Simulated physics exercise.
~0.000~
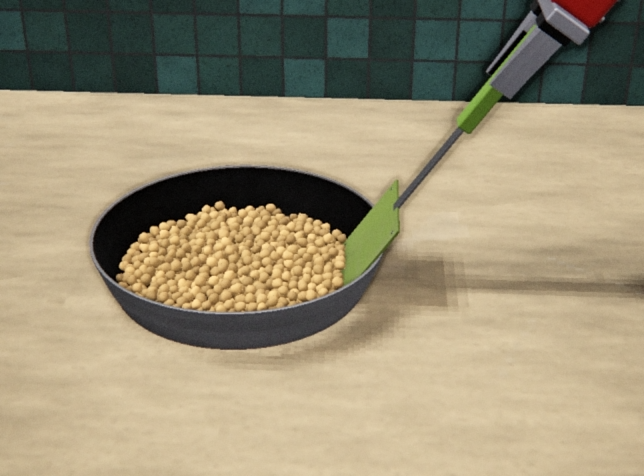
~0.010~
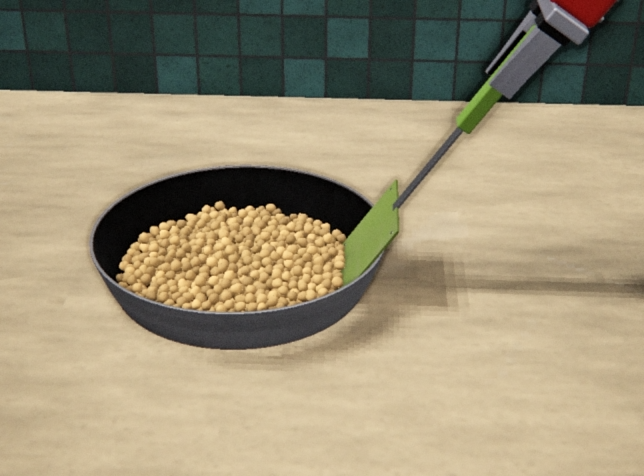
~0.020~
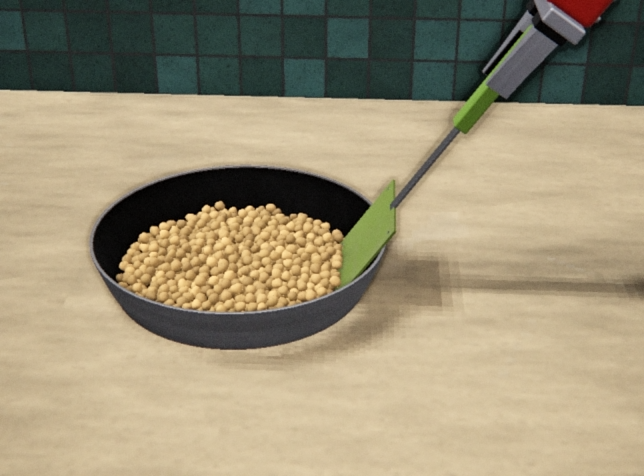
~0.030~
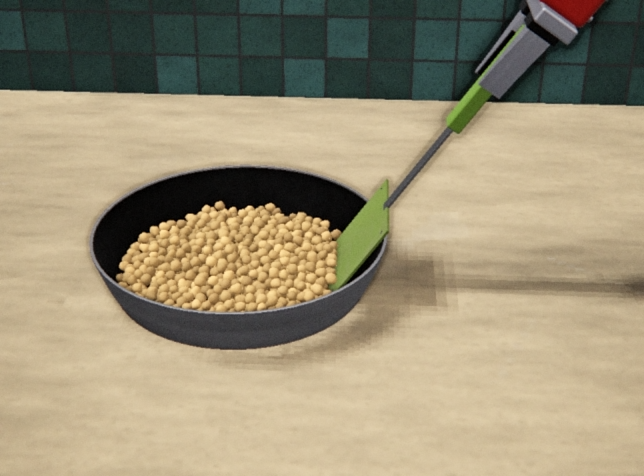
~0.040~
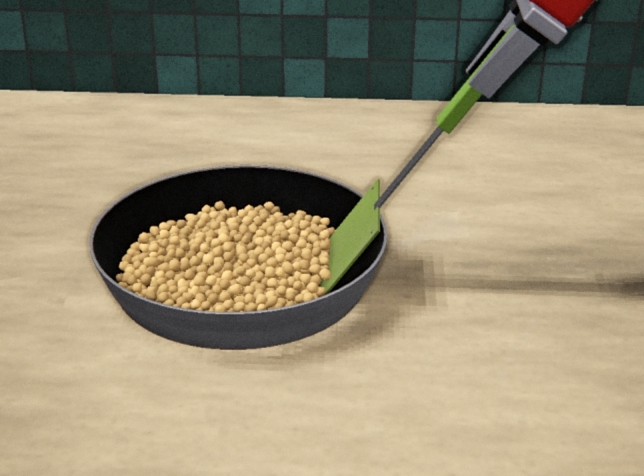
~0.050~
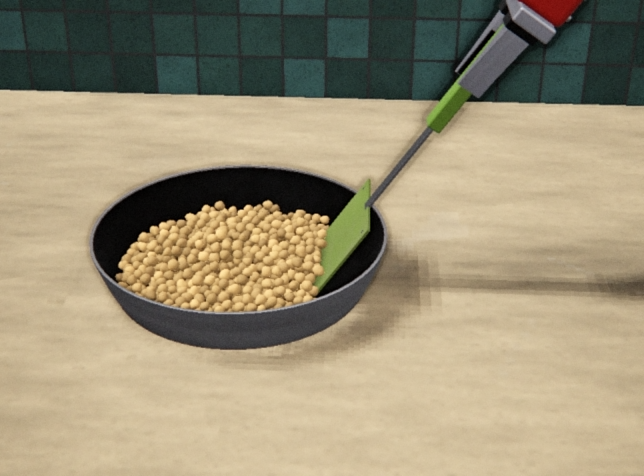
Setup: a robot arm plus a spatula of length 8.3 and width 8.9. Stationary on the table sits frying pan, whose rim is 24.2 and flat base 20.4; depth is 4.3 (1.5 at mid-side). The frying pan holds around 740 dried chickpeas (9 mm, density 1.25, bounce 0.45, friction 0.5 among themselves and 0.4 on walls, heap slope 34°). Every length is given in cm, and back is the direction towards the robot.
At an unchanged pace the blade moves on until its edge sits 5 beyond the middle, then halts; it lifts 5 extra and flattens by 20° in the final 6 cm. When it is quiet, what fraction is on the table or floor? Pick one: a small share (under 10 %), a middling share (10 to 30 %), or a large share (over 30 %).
A small share.
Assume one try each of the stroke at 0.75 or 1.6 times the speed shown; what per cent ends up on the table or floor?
Roughly 0 percent for the first try, 15 percent for the second.
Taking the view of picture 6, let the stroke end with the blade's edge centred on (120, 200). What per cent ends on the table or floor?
Approximately 20 per cent, I reckon.
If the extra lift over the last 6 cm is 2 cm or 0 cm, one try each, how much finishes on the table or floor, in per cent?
Try one gives about 0 in a hundred, try two about 0 in a hundred.
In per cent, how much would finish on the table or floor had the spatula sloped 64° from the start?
Then roughly 5 percent.
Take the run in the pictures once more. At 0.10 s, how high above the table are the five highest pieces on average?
They are some 4 cm up.
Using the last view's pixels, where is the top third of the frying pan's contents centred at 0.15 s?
Centre: Roughly (206, 246) in the last picture.
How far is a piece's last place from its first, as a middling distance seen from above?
Some 2 cm.
By 0.10 s, sloping 56°, highest piece 4 above the table; 736 in the frying pan.
By 0.15 s, sloping 48°, highest piece 6 above the table; 736 in the frying pan.
By 0.37 s, sloping 36°, highest piece 4 above the table; 688 in the frying pan, 48 on the table or floor.
By 1.42 s, sloping 36°, highest piece 4 above the table; 688 in the frying pan, 48 on the table or floor.
Final count, 688 in the frying pan, 48 on the table or floor. That is 7 % on the table or floor.
